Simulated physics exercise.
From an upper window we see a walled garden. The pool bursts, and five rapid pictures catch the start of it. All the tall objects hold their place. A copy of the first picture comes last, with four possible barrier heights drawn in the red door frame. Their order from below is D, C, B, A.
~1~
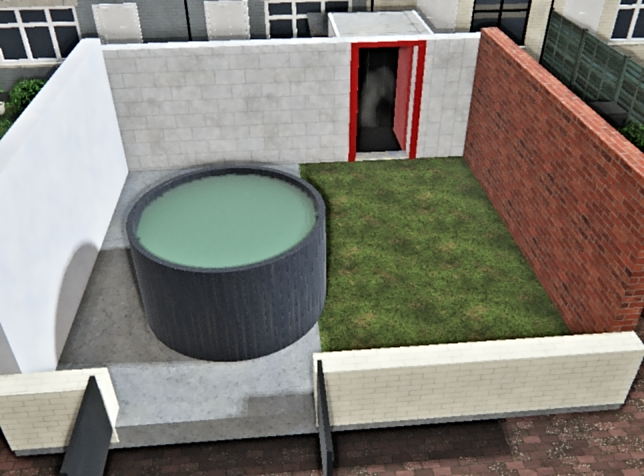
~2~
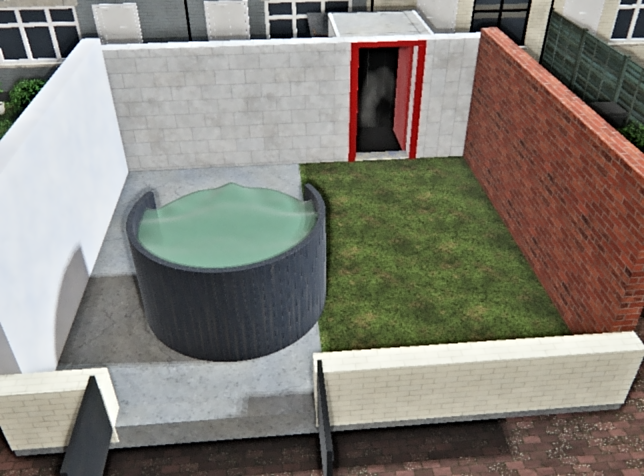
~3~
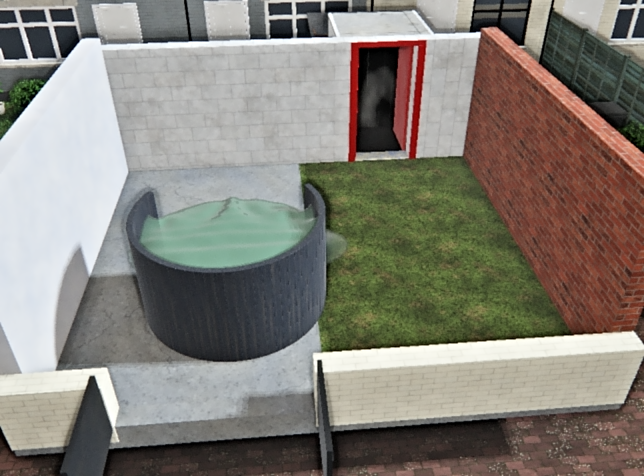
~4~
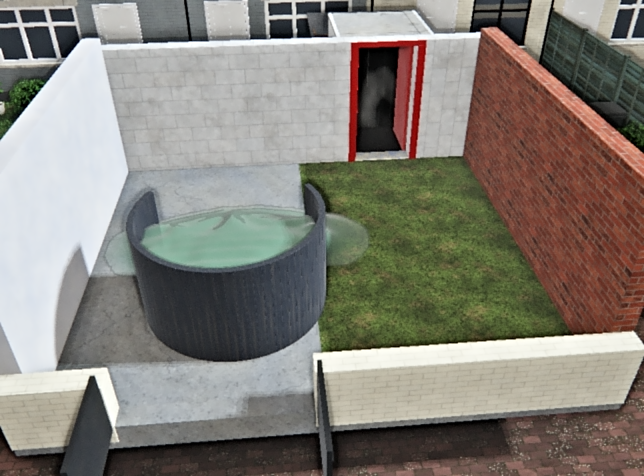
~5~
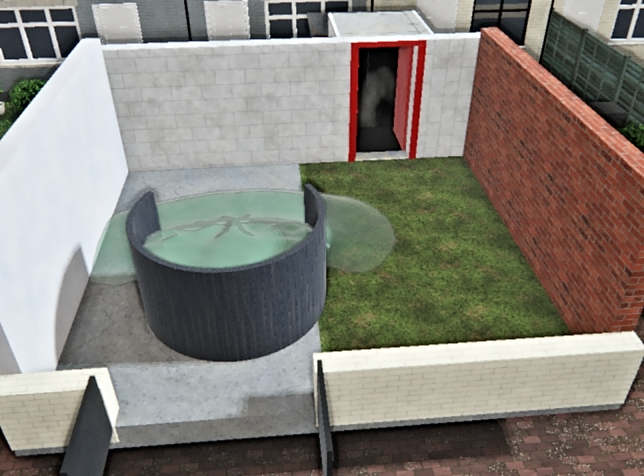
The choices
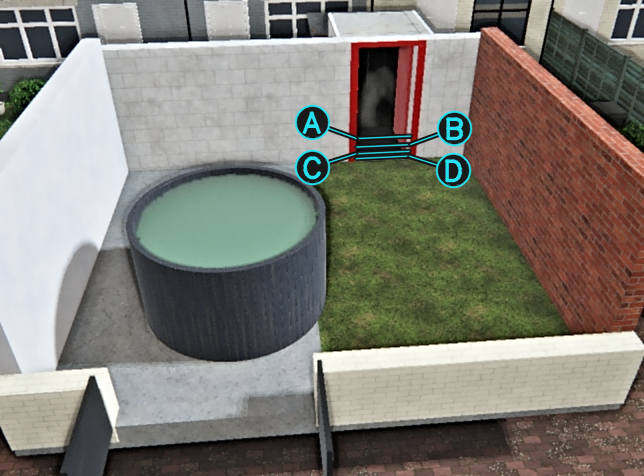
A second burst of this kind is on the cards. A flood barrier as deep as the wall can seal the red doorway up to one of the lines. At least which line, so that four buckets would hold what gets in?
Take B.
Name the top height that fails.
That is height C.
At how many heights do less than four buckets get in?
Two of them.
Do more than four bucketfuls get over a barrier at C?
Yes, it does.
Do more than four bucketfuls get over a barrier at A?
No, that is safe.
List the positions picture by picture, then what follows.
In the first frame, water in the pool at rest, its middle at (228, 218); foot of the red doorway at (382, 159); open gate at (210, 357).
In the second frame, water covers 3 % of the ground, its front hidden from here.
In the third frame, 8 % of the ground under water, visible out to (331, 239).
In the fourth frame, 15 % of the ground under water, visible out to (363, 243).
In the fifth frame, 26 % of the ground under water, visible out to (382, 219).
In cyan, A at (383, 137); B at (383, 145); C at (382, 152); D at (382, 157); from the bottom up D, C, B, A.
Choosing A, nothing gets over.
Choosing B, a splash gets over, under a bucket.
Choosing C, about 8 bucketfuls get in.
Choosing D, dozens of bucketfuls pour in.
